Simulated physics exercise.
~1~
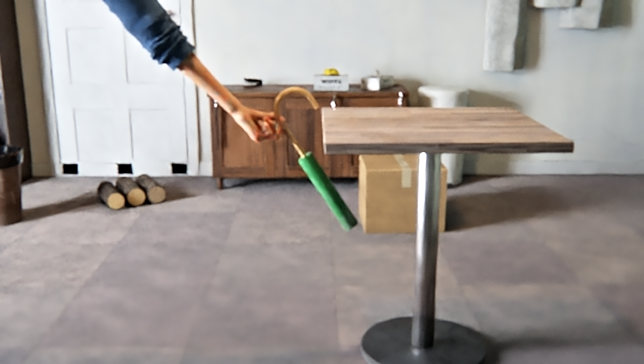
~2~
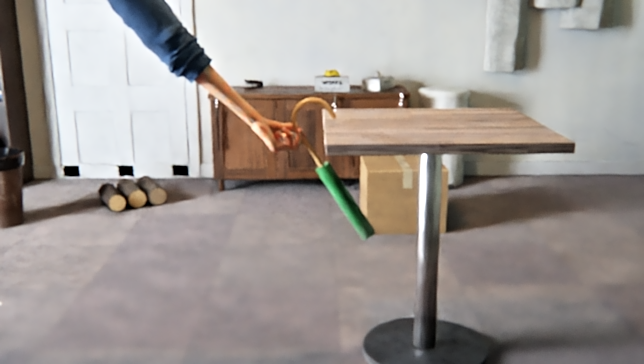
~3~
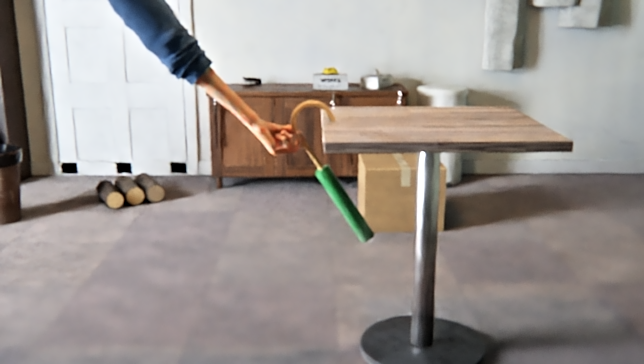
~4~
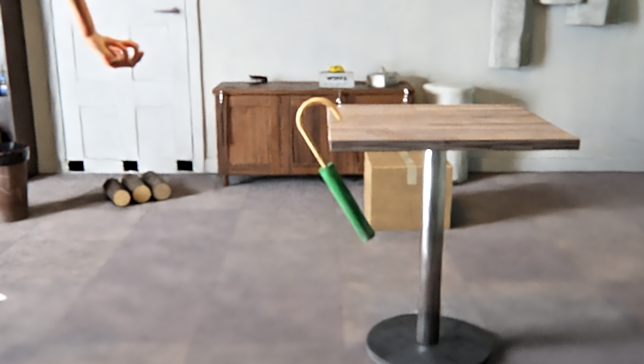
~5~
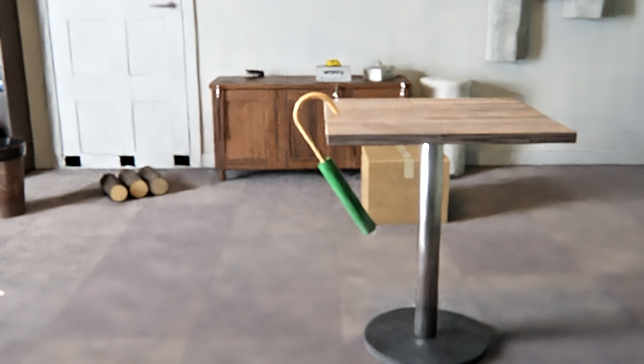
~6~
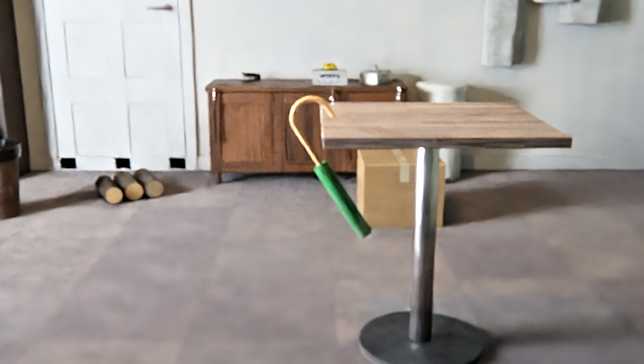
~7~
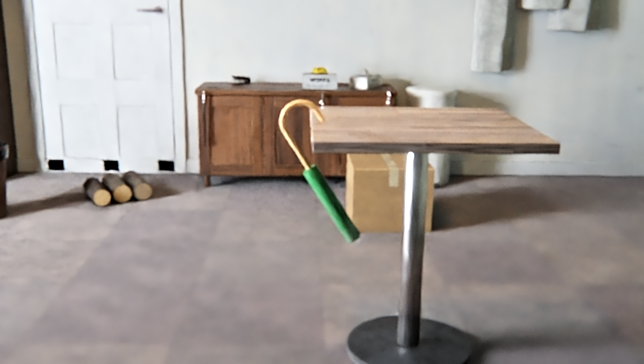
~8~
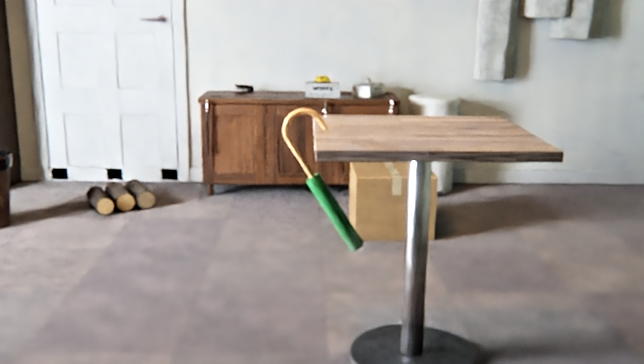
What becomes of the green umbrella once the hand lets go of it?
The green umbrella stays hanging by its curved handle from the left edge of the table.
